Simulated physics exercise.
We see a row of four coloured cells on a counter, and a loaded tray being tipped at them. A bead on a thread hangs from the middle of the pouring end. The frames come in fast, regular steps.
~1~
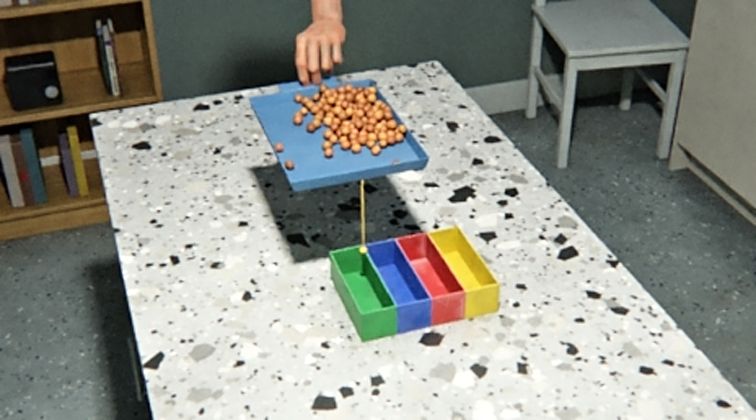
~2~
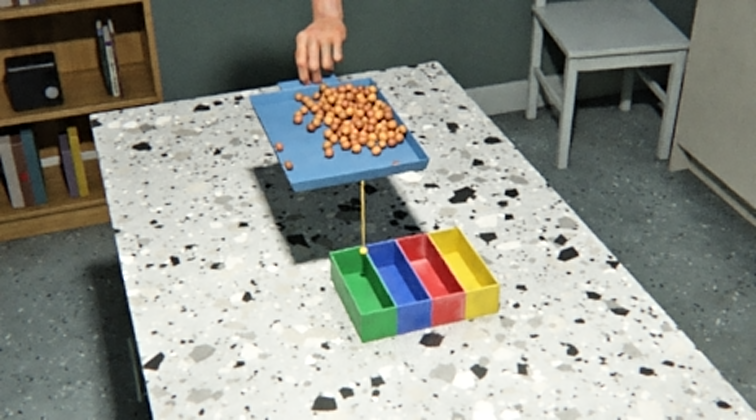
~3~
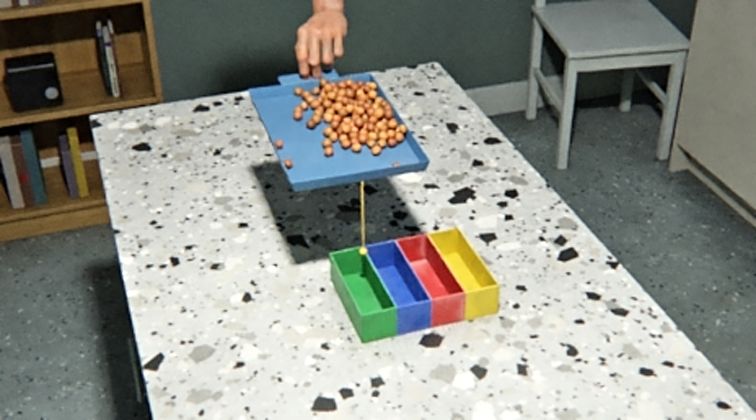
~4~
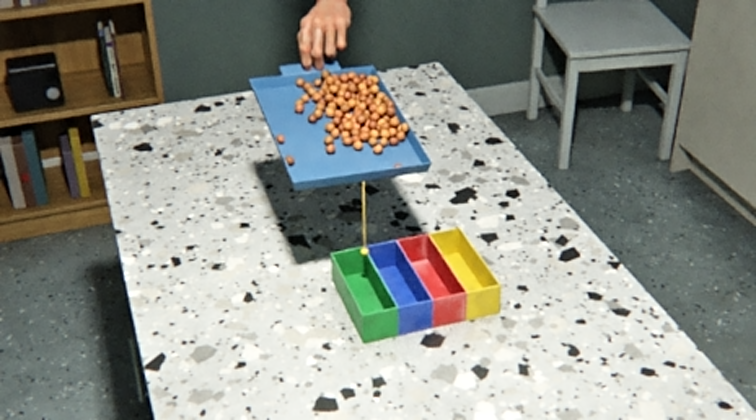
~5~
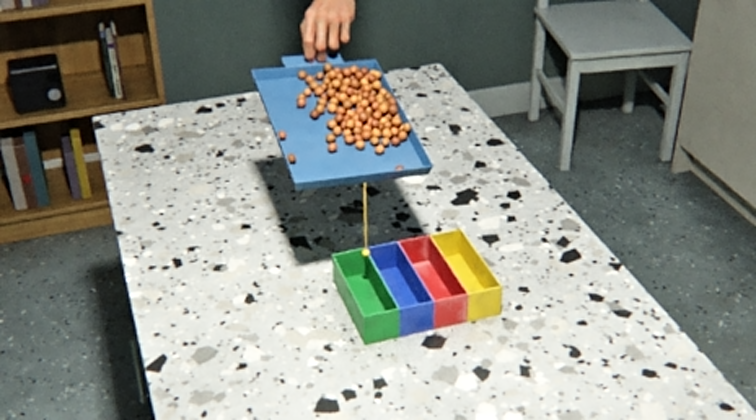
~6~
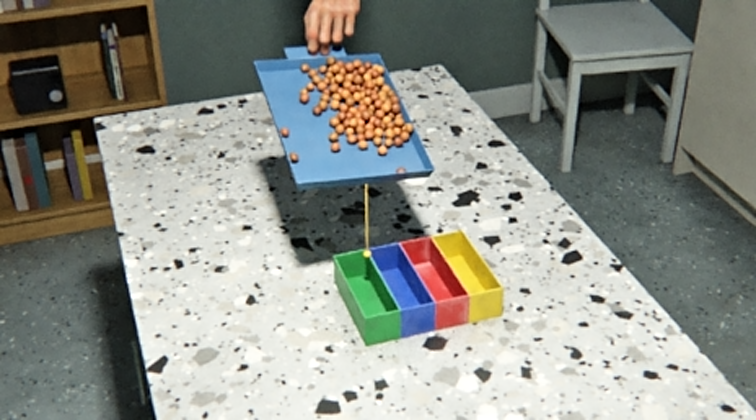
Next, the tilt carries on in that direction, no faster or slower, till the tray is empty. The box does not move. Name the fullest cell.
It favours the red compartment.
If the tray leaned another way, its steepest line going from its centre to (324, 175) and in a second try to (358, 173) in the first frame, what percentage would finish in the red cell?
Roughly 0 per cent, and 20 per cent.
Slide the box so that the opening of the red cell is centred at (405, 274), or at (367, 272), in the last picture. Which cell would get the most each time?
One: The yellow cell. Two: The yellow one.
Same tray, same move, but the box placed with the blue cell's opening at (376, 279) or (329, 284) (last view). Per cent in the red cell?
About 30 and 10 per cent.
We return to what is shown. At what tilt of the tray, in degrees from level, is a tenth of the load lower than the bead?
At about 60°.
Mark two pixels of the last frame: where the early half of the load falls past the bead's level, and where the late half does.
At about (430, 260), then at (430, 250).
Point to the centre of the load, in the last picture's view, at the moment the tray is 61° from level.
At about (405, 142).
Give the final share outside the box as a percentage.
Roughly 10 in a hundred.
Just after the last frame, tray tipped steeply; the larger part on the tray; about a tenth in the red cell; about a tenth in the yellow cell; just a few in the blue cell; about a tenth falling or outside the box.
A moment on, tray tipped past a quarter turn; roughly two thirds on the tray; about a tenth in the yellow cell; about a tenth in the red cell; just a few in the blue cell; about a tenth falling or outside the box.
Further on, tray tipped past a quarter turn; roughly half in the red cell; roughly a quarter in the blue cell; roughly a quarter in the yellow cell; about a tenth in the green cell; about a tenth falling or outside the box.
When it is over, tray tipped past a quarter turn; roughly half in the red cell; roughly a quarter in the blue cell; roughly a quarter in the yellow cell; about a tenth in the green cell; about a tenth outside the box.
